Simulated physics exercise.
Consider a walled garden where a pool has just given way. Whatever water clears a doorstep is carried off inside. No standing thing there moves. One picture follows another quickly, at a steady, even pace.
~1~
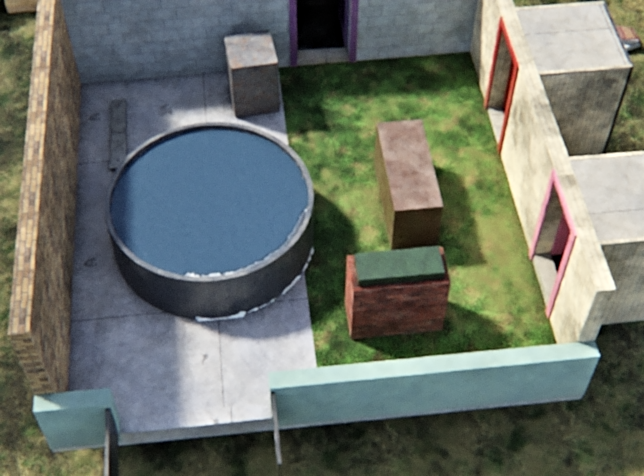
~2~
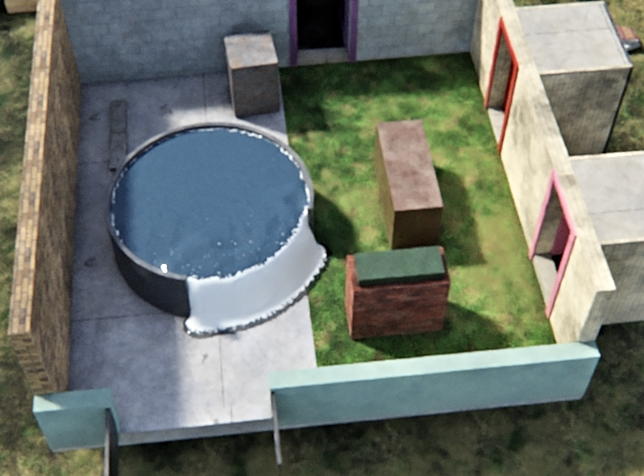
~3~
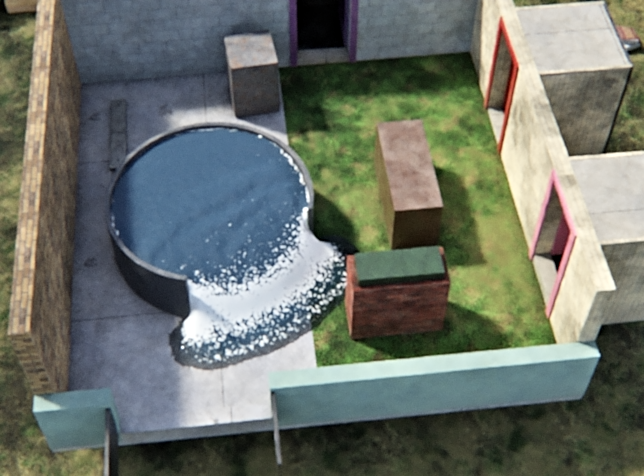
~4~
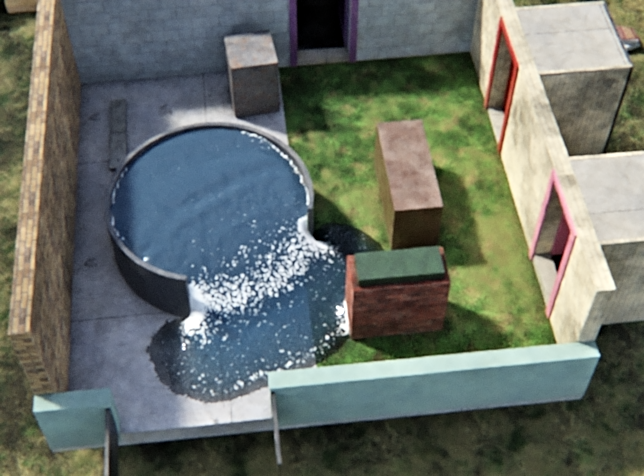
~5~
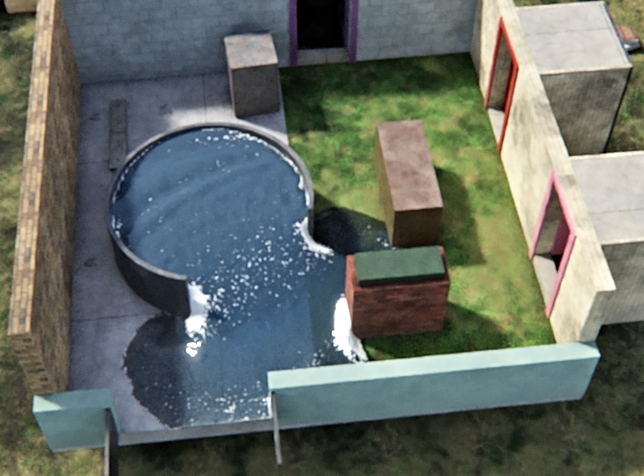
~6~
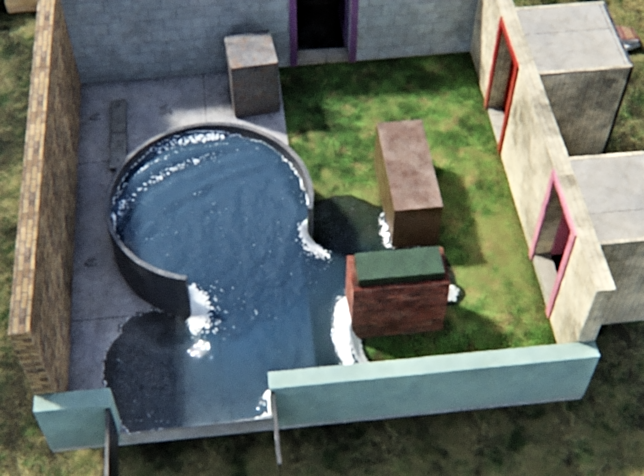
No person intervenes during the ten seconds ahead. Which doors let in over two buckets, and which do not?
In the end the purple door keeps it to two buckets; the red door lets in beyond two buckets; the pink door lets in beyond two buckets.
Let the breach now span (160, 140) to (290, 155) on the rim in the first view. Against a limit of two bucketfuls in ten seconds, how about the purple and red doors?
Result - purple door: Clears the line; red door: Clears the line.
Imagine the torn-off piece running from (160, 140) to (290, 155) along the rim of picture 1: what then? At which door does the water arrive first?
I'd say the purple door.
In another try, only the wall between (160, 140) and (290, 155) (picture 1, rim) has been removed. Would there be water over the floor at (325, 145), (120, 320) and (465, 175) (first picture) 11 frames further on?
Soaked, untouched, untouched.
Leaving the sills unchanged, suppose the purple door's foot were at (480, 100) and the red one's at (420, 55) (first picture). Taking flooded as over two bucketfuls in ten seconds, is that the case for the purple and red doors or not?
Here the purple one never reaches the limit; meanwhile the red one spills past the mark.
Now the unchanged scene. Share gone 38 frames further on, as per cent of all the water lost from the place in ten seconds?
Roughly 80 percent of it.
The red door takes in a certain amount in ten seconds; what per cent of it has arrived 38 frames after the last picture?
Close to 40 %.
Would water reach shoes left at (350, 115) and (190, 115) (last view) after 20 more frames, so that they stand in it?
In turn: No water, no water.
A moment on, water covers 35 % of the floor; the purple door not reached, the red door not reached, the pink door wet at the sill, nothing in.
Next, water covers 40 % of the floor; the purple door not reached, the red door not reached, the pink door wet at the sill, nothing in.
Then, water covers 50 % of the floor; the purple door not reached, the red door wet at the sill, nothing in, the pink door over two buckets in.
Later, water covers 80 % of the floor; the purple door wet at the sill, nothing in, the red door over two buckets in, the pink door far over two buckets in.
In the end, water covers 95 % of the floor; the purple door wet at the sill, nothing in, the red door over two buckets in, the pink door far over two buckets in.
